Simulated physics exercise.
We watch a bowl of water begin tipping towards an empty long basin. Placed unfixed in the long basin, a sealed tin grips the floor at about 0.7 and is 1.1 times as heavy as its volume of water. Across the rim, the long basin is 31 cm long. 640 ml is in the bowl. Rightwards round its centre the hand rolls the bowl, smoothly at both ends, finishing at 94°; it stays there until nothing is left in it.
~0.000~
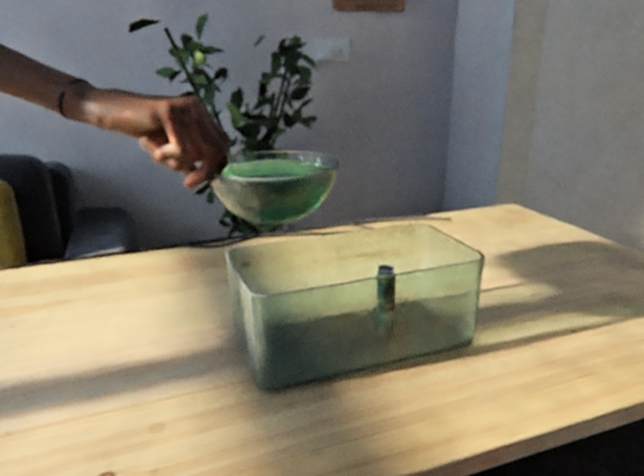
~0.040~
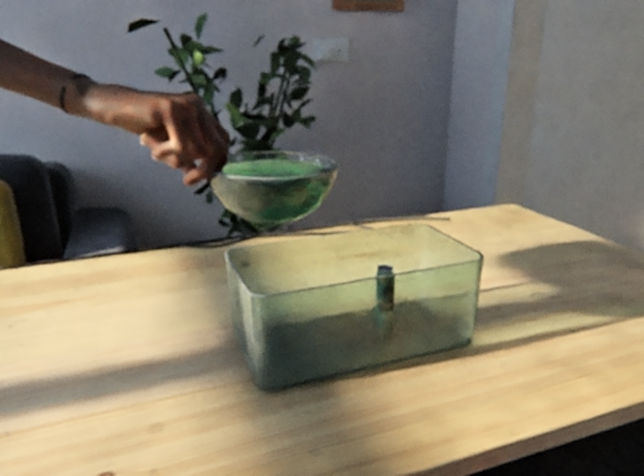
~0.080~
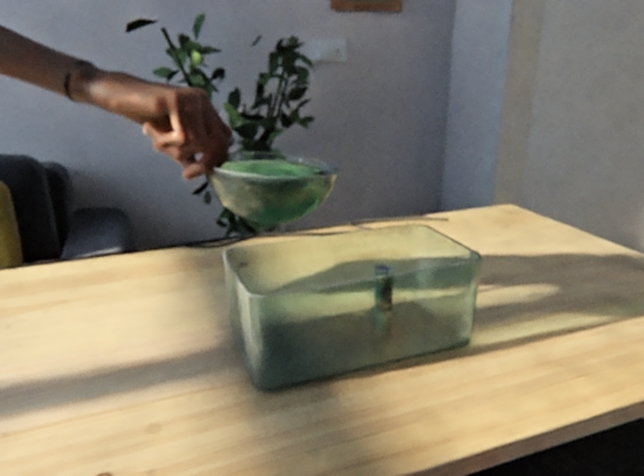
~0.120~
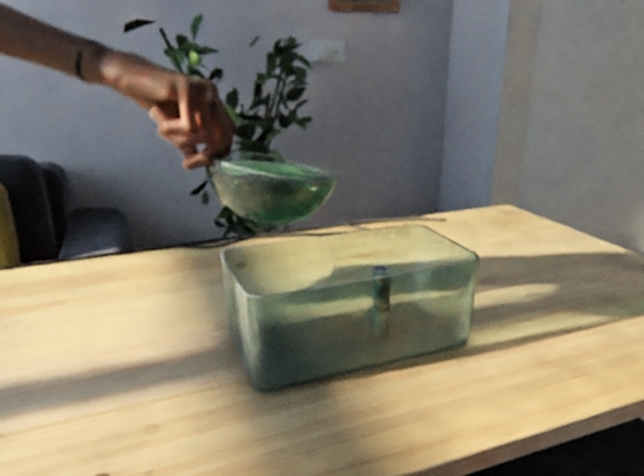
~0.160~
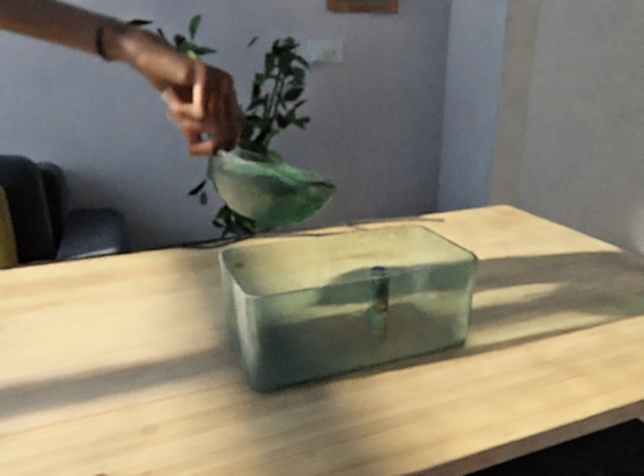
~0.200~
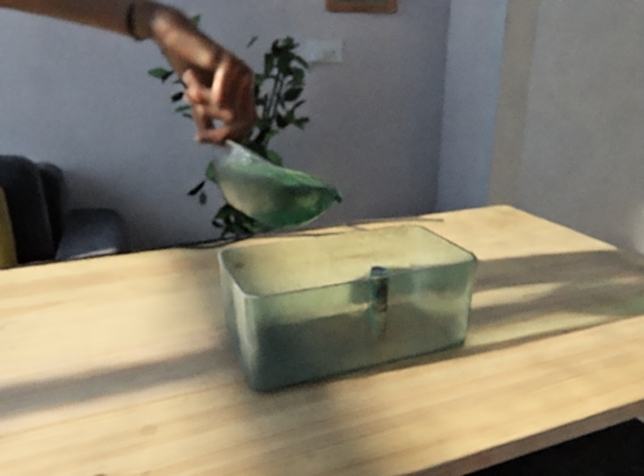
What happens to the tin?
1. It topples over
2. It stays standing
It topples over.
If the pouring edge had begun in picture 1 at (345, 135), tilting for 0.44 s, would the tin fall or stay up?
It tumbles.
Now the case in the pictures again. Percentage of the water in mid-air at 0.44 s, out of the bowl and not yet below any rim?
Estimate: About 22 % of all of it.
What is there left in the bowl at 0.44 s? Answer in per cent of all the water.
Around 8 percent.
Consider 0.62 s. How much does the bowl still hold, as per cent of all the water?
0 %.
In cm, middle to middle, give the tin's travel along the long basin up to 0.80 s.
Near 1 cm.
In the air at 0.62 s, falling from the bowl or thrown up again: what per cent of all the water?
Something like 1 per cent of the total.
Then, 0.44 s in, the tilt is 91° and 8 per cent is still to pour; the tin stands where it began.
Then, 0.62 s in, the tilt is 94° and 0 per cent is still to pour; the tin leans 10°.
Then, 0.80 s in, the tilt is 94° and 0 per cent is still to pour; the tin leans 23°.
Then, 1.00 s in, the tilt is 94° and 0 per cent is still to pour; the tin lies on its side.
Finally, the tin lies on its side.
